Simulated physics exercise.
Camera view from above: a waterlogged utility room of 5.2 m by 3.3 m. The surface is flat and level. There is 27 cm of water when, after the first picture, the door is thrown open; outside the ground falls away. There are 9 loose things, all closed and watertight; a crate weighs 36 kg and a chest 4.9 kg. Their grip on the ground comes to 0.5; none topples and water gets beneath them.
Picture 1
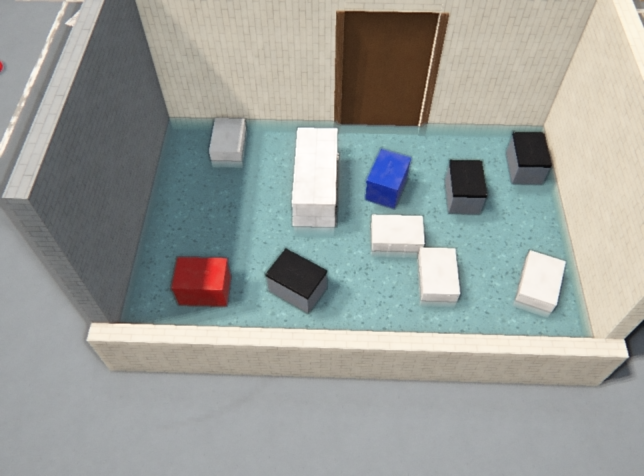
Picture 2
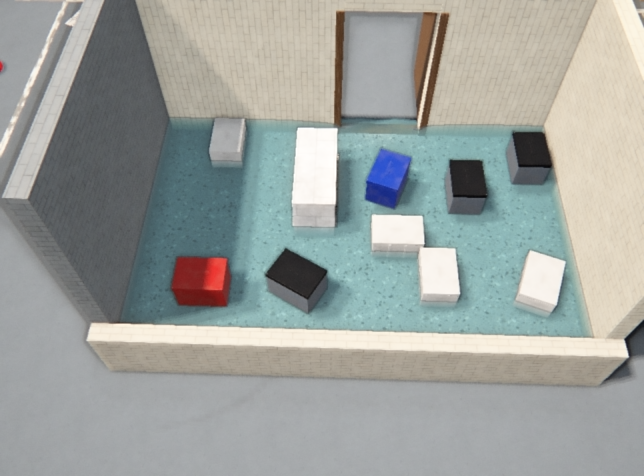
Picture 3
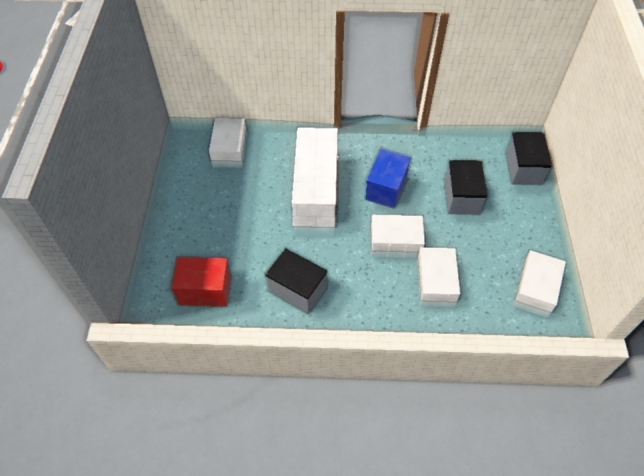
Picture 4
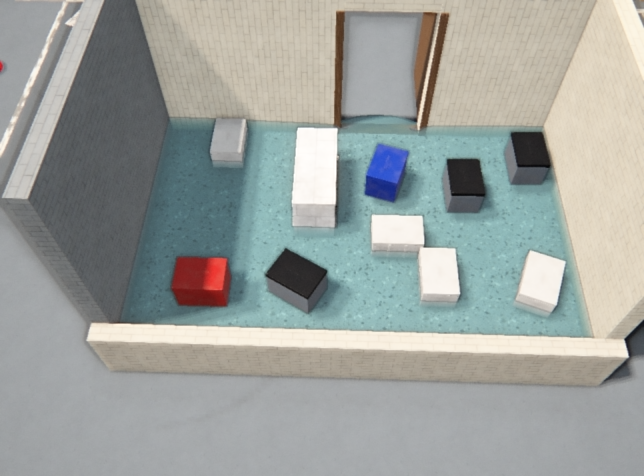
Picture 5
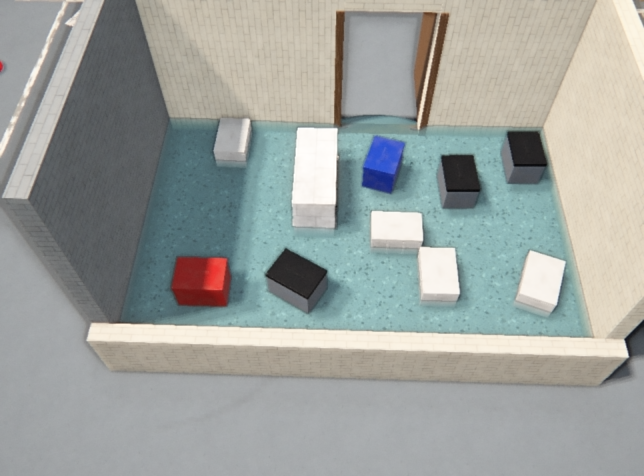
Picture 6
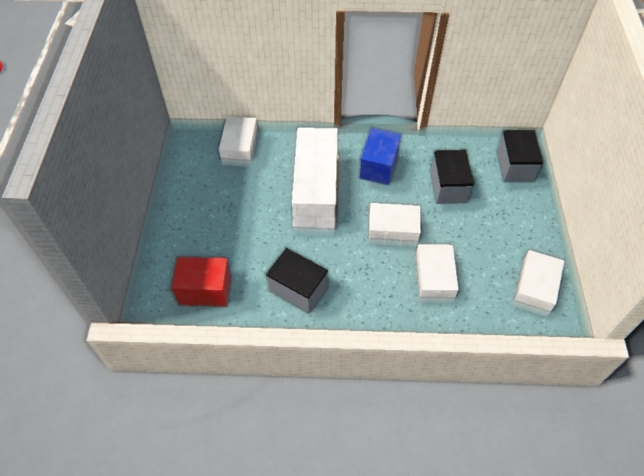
Flooded room with scattered blocks, its brown door opening, then the blue chest and several others drifting slightly toward the doorway.
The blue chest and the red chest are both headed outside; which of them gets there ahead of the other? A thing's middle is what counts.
It is the blue one that gets there first.
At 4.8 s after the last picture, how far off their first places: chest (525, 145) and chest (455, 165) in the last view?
60 cm; gone out.
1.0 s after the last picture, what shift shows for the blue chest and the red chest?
About 80 and 5 cm by then.
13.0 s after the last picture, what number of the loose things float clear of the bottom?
Answer: 3.
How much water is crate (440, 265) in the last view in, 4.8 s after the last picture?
20 cm.
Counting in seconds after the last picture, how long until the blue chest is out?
Estimate: Close to 1.5 s.
Then, 1.0 s after the last picture the blue chest is near (380, 122), 0.8 m from its start, afloat; the red chest is near (204, 270), 0.1 m from its start, afloat; 0 of 9 are out; 9 afloat.
Then, 4.8 s after the last picture the blue chest has gone out (1.7 s after the last picture); the red chest is near (231, 276), 0.3 m from its start, afloat; 2 of 9 are out; 7 afloat.
Then, 9.0 s after the last picture the blue chest has gone out (1.7 s after the last picture); the red chest is near (256, 282), 0.6 m from its start, afloat; 3 of 9 are out; 6 afloat.
Then, 13.0 s after the last picture the blue chest has gone out (1.7 s after the last picture); the red chest is near (318, 284), 1.3 m from its start, afloat; 5 of 9 are out; 3 afloat.
